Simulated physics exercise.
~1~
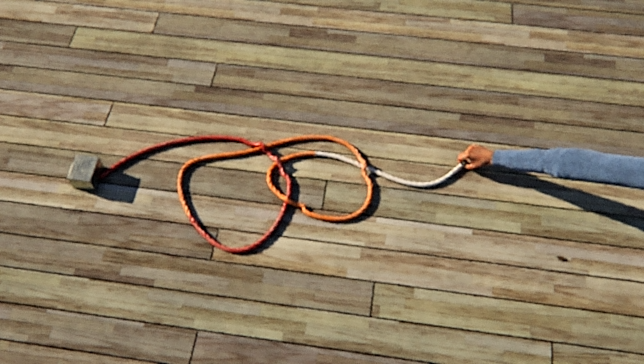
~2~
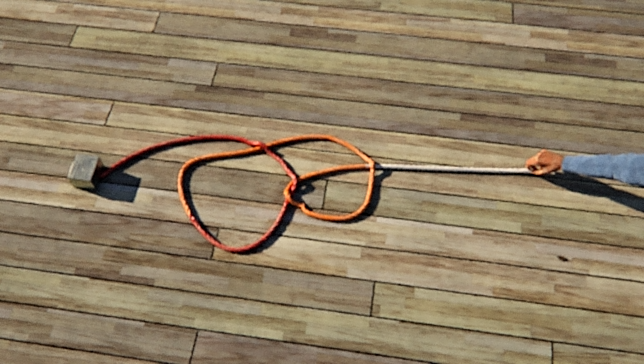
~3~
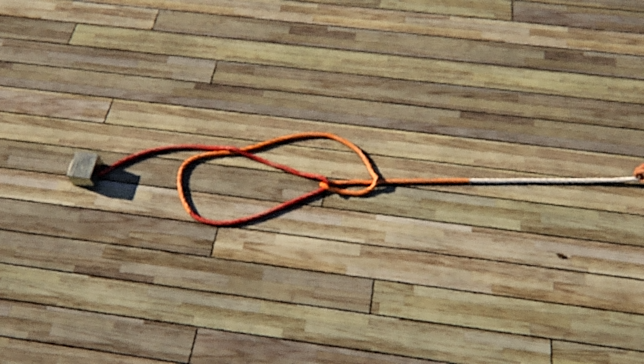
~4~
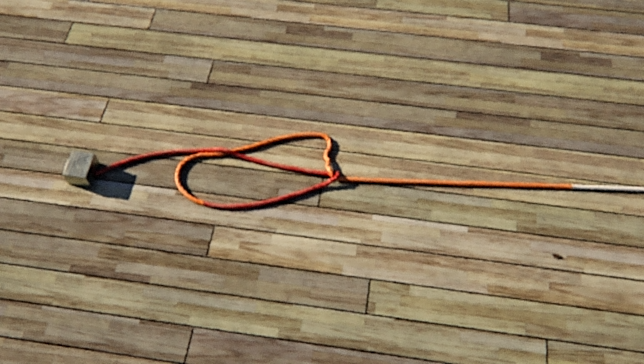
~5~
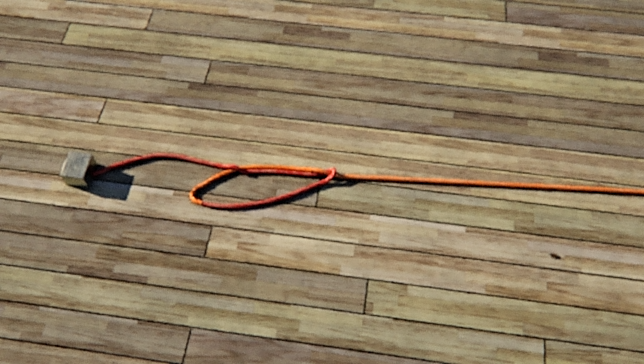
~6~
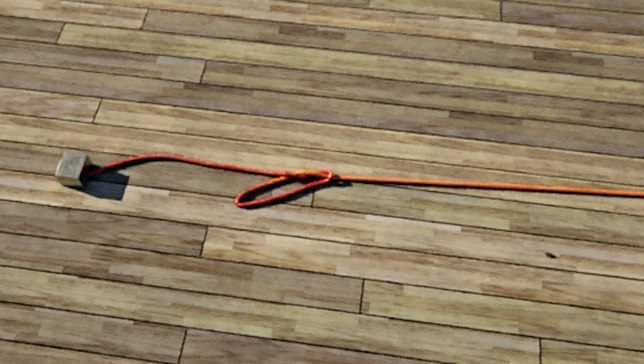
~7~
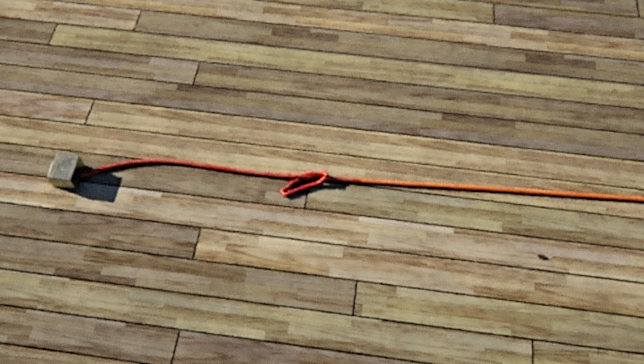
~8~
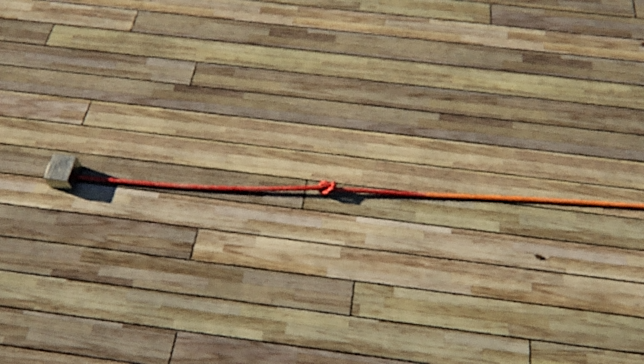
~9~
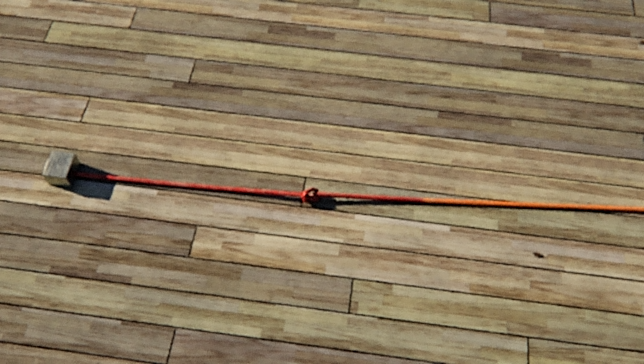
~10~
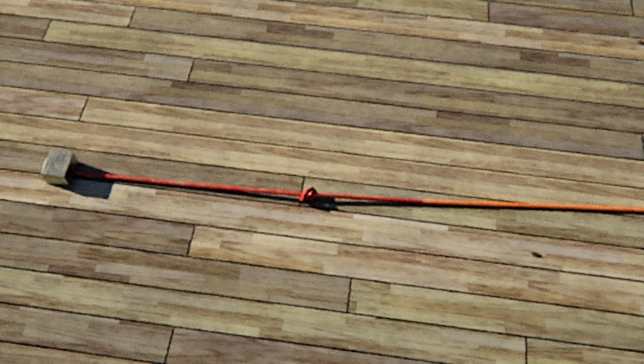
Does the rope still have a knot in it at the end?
Yes, the loops shrink as the rope is pulled to the right, and a small tight knot stays in it.
